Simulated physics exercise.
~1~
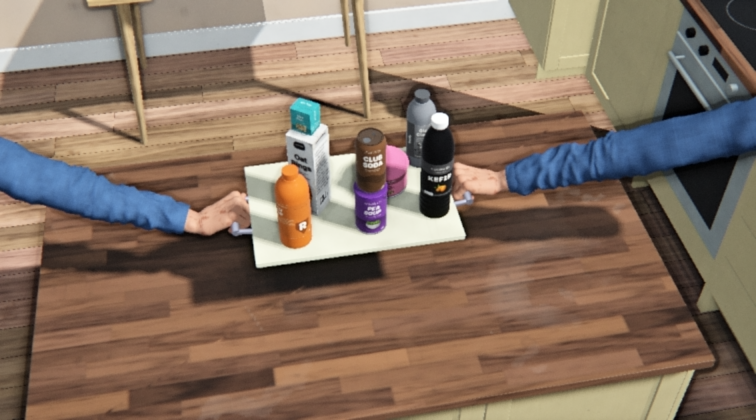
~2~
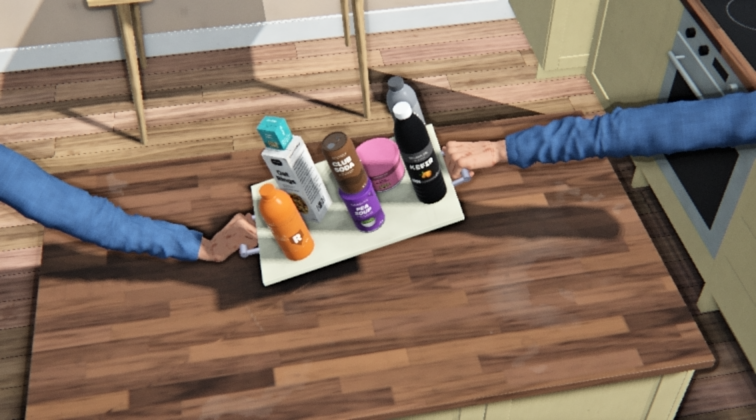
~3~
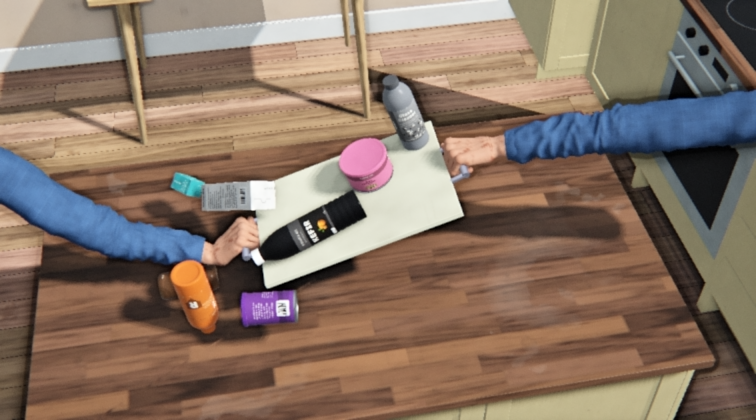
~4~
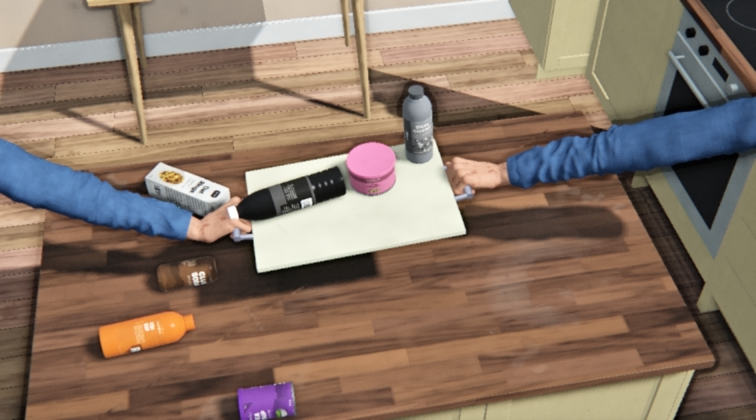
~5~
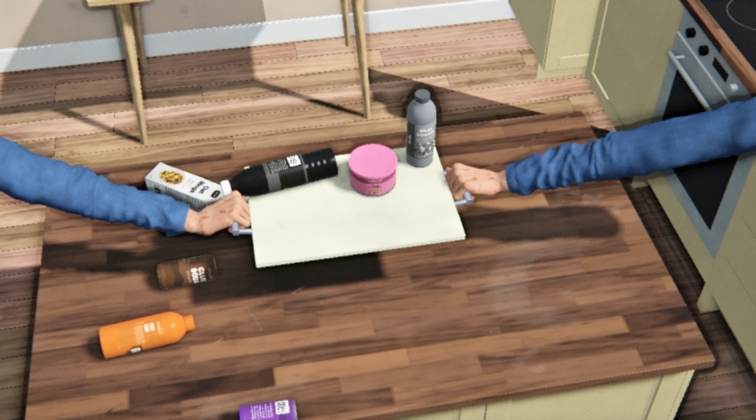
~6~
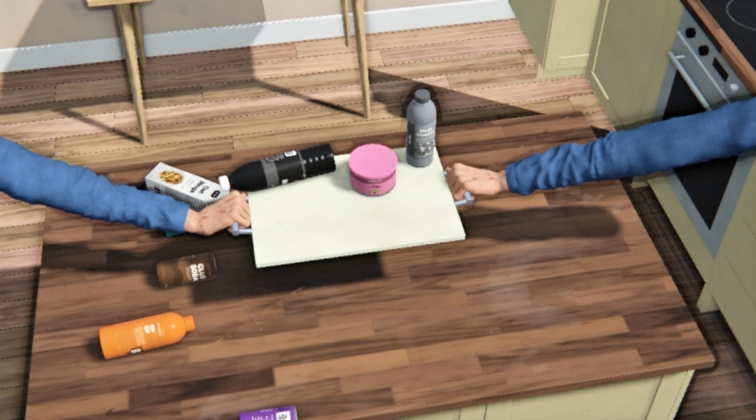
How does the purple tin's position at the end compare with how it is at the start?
At the start the purple tin stands upright on the tray, but by the end it is lying on its side on the counter near the bottom of the view.
